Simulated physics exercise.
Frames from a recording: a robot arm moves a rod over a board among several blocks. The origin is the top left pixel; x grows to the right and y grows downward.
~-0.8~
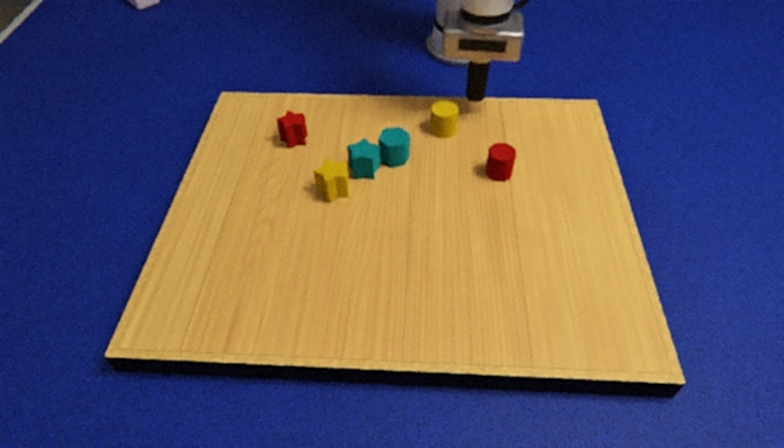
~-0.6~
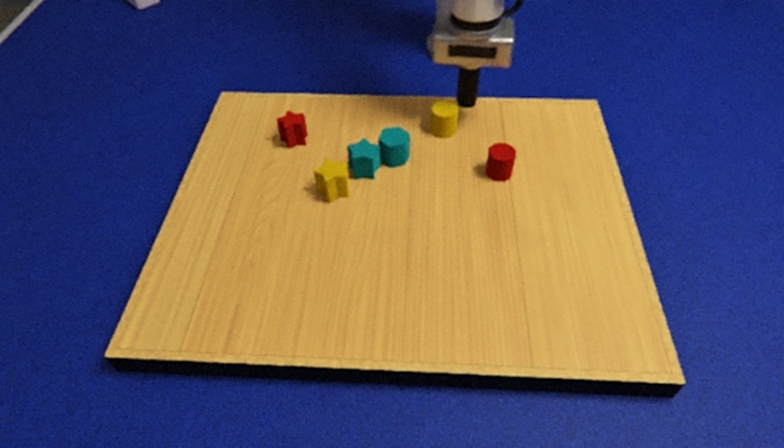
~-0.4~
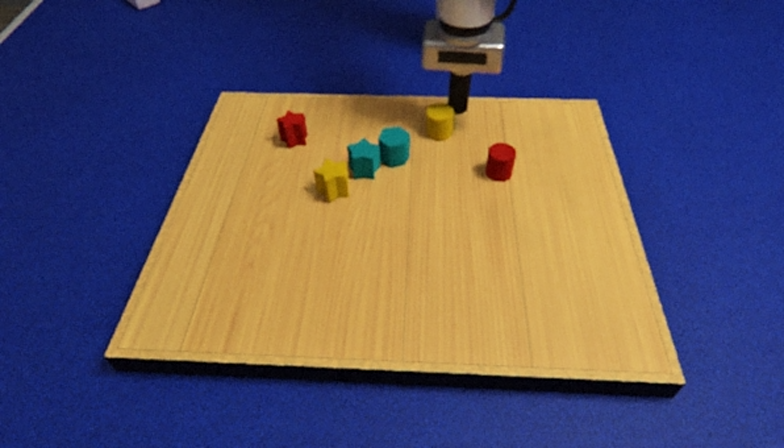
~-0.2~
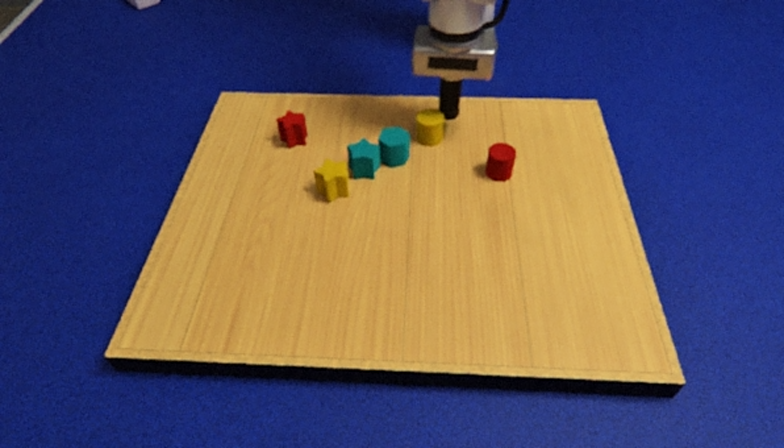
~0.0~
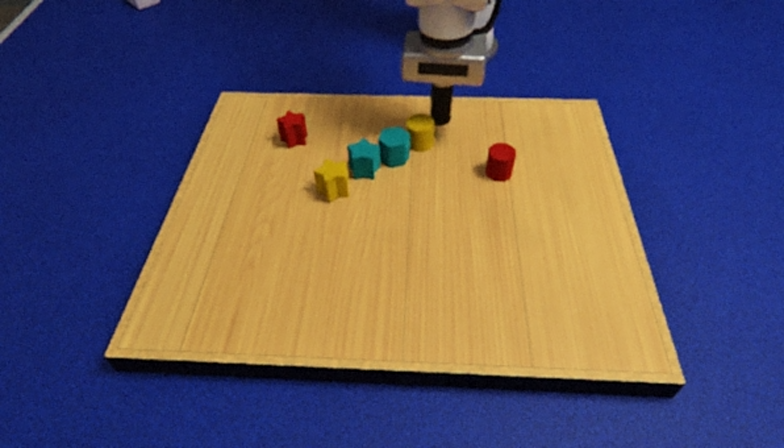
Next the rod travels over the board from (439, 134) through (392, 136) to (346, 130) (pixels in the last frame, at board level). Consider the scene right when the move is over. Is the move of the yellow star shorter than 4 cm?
Final answer: Yes.
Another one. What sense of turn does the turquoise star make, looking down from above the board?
Clockwise, looking down.
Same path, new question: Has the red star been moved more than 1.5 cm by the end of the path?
Going by the path, no.
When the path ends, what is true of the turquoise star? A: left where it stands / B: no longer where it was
B: No longer where it was.
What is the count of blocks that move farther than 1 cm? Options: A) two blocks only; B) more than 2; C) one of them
The answer is B.
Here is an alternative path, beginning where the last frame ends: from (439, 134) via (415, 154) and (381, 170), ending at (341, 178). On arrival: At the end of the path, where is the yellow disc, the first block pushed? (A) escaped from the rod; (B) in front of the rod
Correct choice: B.
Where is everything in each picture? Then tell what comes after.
In the first frame, tip of the rod at (475, 97), middles of tops, red star at (291, 119), yellow star at (332, 169), turquoise star at (363, 149), turquoise hexagon at (394, 136), yellow disc at (445, 108).
In the second frame, rod at (466, 103), nothing pushed.
In the third frame, rod at (457, 109), yellow disc at (440, 111).
In the fourth frame, rod at (449, 115), yellow disc at (430, 116).
In the fifth frame, rod at (440, 120), red star at (291, 119), yellow star at (332, 169), turquoise star at (363, 149), turquoise hexagon at (394, 136), yellow disc at (421, 122).
What follows on the original path. One third of the way, rod at (407, 123); turquoise star at (357, 155), turned 30° clockwise; turquoise hexagon at (382, 146), turned 25° anticlockwise; yellow disc at (393, 128).
Two thirds of the way, rod at (375, 120); turquoise star at (354, 157), turned 40° clockwise; turquoise hexagon at (382, 150), turned 25° anticlockwise; yellow disc at (380, 129).
At the end, rod at (344, 116); red star unmoved; yellow star unmoved; turquoise star at (354, 157), turned 40° clockwise; turquoise hexagon at (382, 150), turned 25° anticlockwise; yellow disc at (380, 129).
